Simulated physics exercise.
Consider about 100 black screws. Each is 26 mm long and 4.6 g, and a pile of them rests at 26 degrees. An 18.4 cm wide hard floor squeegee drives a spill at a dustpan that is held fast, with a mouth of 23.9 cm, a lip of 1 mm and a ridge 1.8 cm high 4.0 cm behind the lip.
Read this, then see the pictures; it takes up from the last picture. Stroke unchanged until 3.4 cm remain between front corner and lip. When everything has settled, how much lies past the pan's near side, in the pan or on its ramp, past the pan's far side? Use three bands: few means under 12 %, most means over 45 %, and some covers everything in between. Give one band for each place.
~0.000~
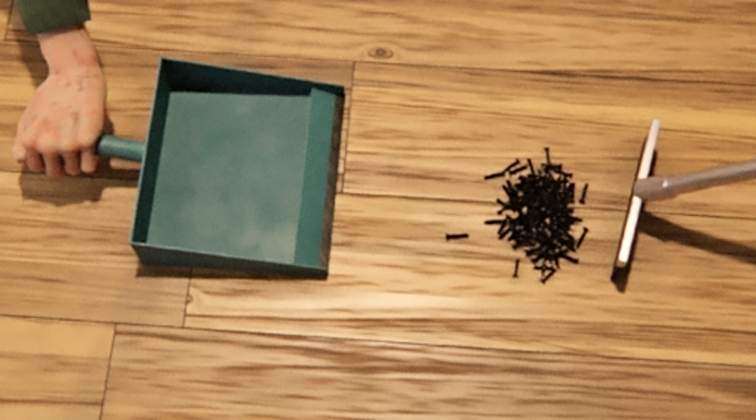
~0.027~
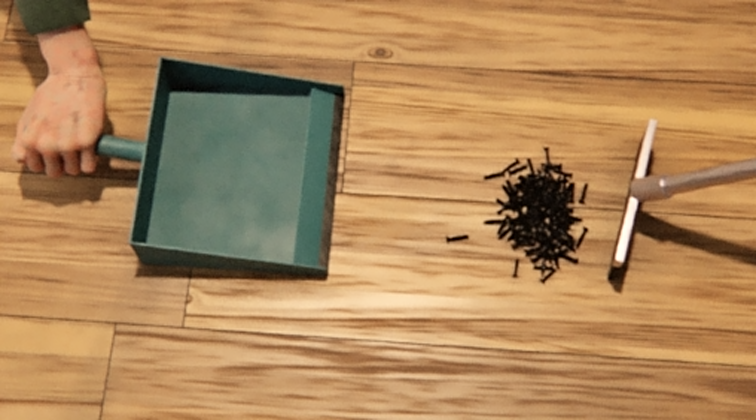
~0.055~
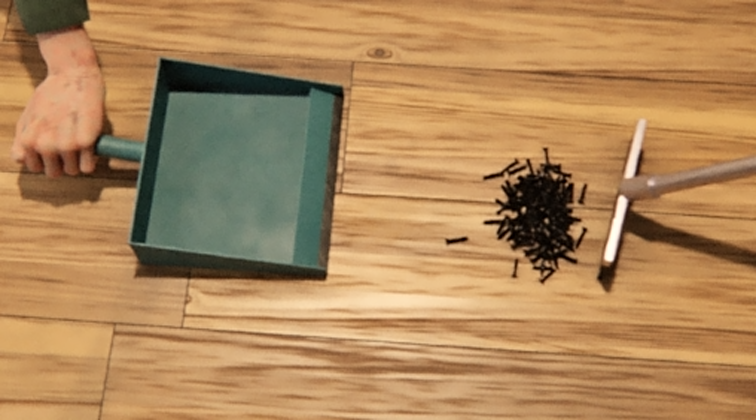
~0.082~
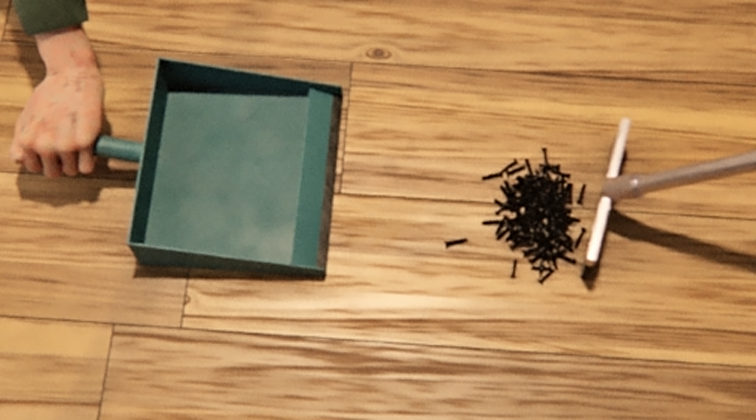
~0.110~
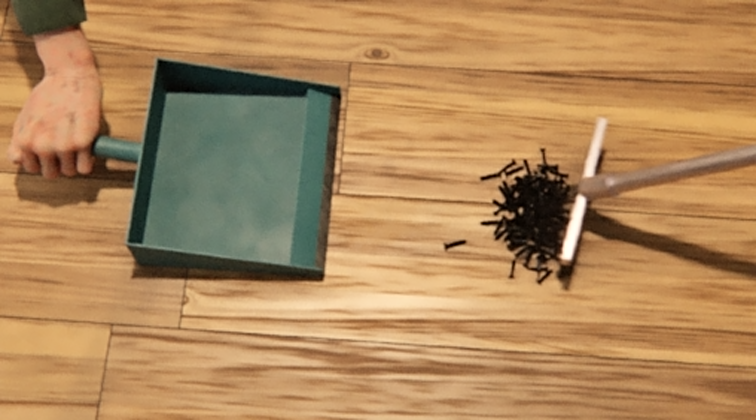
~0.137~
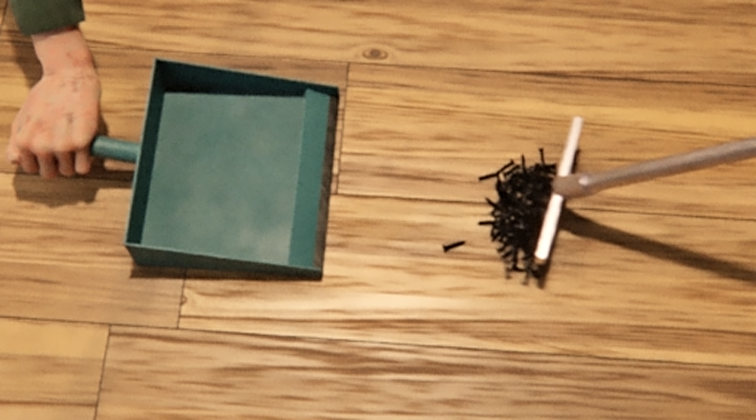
Past the pan's near side: Few, in the pan or on its ramp: Some, past the pan's far side: Few.
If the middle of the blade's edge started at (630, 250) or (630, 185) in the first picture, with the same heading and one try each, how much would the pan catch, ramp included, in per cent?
Around 25 percent, then around 40 percent.
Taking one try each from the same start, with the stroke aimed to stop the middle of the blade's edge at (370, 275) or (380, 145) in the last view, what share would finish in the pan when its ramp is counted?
I'd expect around 10 percent, then around 35 percent.
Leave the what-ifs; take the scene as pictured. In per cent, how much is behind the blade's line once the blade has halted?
Around 0 per cent.
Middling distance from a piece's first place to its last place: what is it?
I'd say near 26 cm.
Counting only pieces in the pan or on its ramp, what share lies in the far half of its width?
Estimate: Close to 50 %.
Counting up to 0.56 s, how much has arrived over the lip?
Over the lip so far: Approx. 40 %.
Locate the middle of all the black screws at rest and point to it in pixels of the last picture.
Centre at rest: Approx. (331, 180) px.
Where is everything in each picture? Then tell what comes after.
The first picture shows blade from (622, 262) to (654, 127), moved 0.0 cm, 0 of the pieces shifted so far; middle of the pieces at (544, 212); pan at (230, 176).
The second picture shows blade from (618, 262) to (651, 127), moved 0.4 cm, 0 of the pieces shifted so far; middle of the pieces at (543, 212).
The third picture shows blade from (608, 261) to (641, 127), moved 1.5 cm, 1 of the pieces shifted so far; middle of the pieces at (543, 212).
The fourth picture shows blade from (590, 261) to (624, 126), moved 3.3 cm, 1 of the pieces shifted so far; middle of the pieces at (541, 213).
The fifth picture shows blade from (566, 260) to (601, 126), moved 5.8 cm, 21 of the pieces shifted so far; middle of the pieces at (539, 213).
The sixth picture shows blade from (541, 259) to (577, 125), moved 8.5 cm, 88 of the pieces shifted so far; middle of the pieces at (521, 211); pan at (225, 177). Its pace works out near 0.97 m/s.
After 0.26 s, middle of the blade 15 cm from the lip; 0 % over the lip, far side 0 %, near side 0 %.
Then, at 0.34 s, middle of the blade 8 cm from the lip; 0 % over the lip, far side 0 %, near side 0 %.
After 0.56 s, middle of the blade 5 cm from the lip; 40 % over the lip, far side 5 %, near side 0 %.
In the end, at 2.1 s, near side 0 %, pan 40 %, far side 5 %, in front of the lip or behind the blade 55 %.
